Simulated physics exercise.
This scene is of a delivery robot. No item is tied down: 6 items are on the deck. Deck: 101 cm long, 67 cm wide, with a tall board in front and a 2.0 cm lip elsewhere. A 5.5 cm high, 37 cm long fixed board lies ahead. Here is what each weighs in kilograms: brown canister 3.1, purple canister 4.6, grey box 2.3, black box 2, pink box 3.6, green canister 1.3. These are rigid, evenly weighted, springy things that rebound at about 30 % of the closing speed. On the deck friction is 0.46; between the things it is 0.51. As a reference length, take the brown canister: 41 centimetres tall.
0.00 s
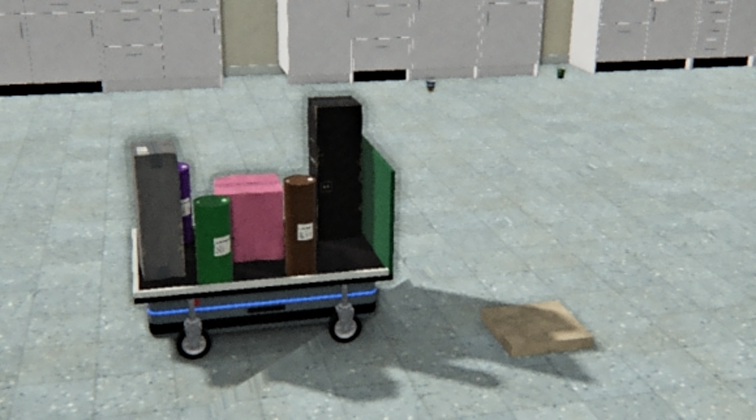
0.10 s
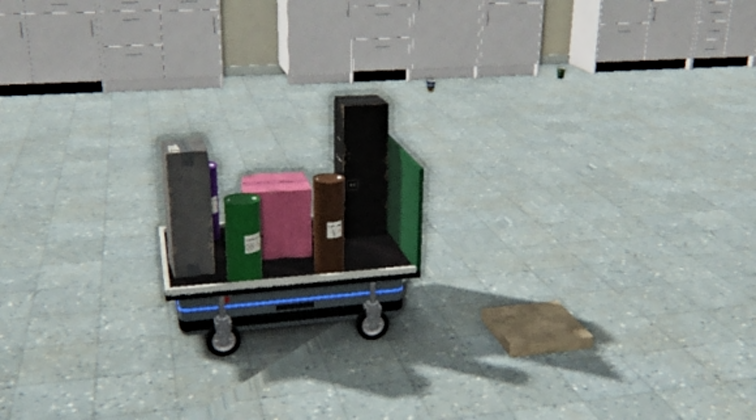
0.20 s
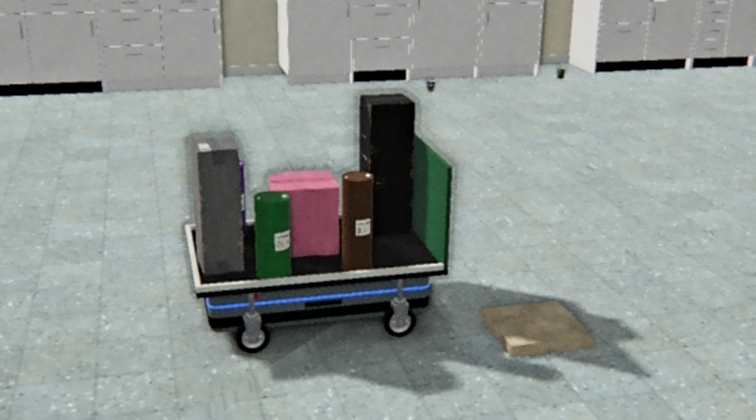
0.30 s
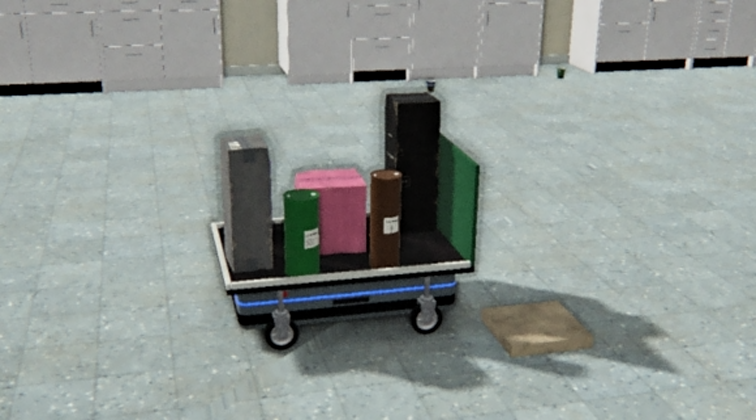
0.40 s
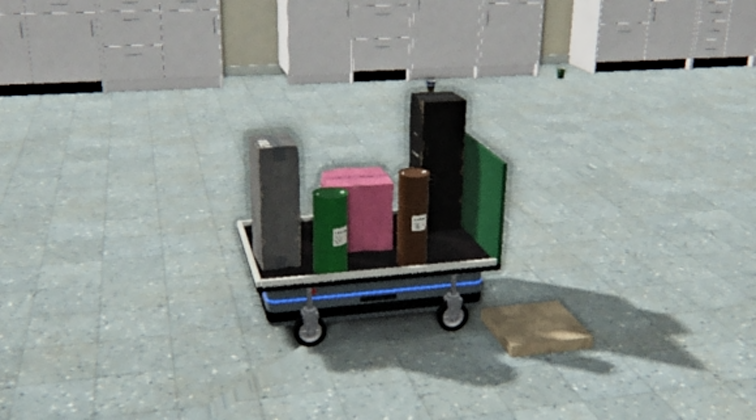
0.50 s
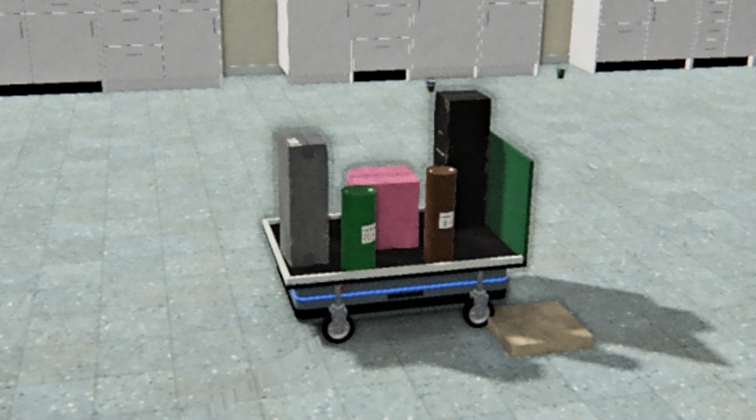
A wheeled cart loaded with upright boxes and canisters, including a pink box and a tall black one, rolled steadily rightward across the tiled floor, drawing right up to a flat brown slab.
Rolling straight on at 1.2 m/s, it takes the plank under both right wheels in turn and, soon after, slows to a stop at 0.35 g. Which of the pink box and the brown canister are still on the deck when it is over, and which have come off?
As I see it, the pink box keeps its ride; the brown canister keeps its ride.
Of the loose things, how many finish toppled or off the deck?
My answer is 4.
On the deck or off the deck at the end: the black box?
Black box: Stays in bounds.
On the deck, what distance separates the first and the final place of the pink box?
Some 6 cm.
By 1.10 s, cart has run 132 cm; brown canister tilted 37° near (562, 193); pink box 4 cm from its spot near (526, 188); black box tilted 16°.
By 1.80 s, cart has run 207 cm; brown canister on its side near (669, 214); pink box 6 cm from its spot near (669, 182); grey box tilted 73°.
By 2.40 s, cart has run 210 cm, stopped; purple canister, grey box and green canister now off the deck; brown canister on its side near (674, 213); pink box 7 cm from its spot near (683, 182).
When it is over (2.9 s), off the deck, purple canister, grey box and green canister; lying over on the deck, brown canister; the other 2 within 10 cm of the start. End places, in pixels of the last picture, pink box near (683, 182), brown canister near (674, 213).
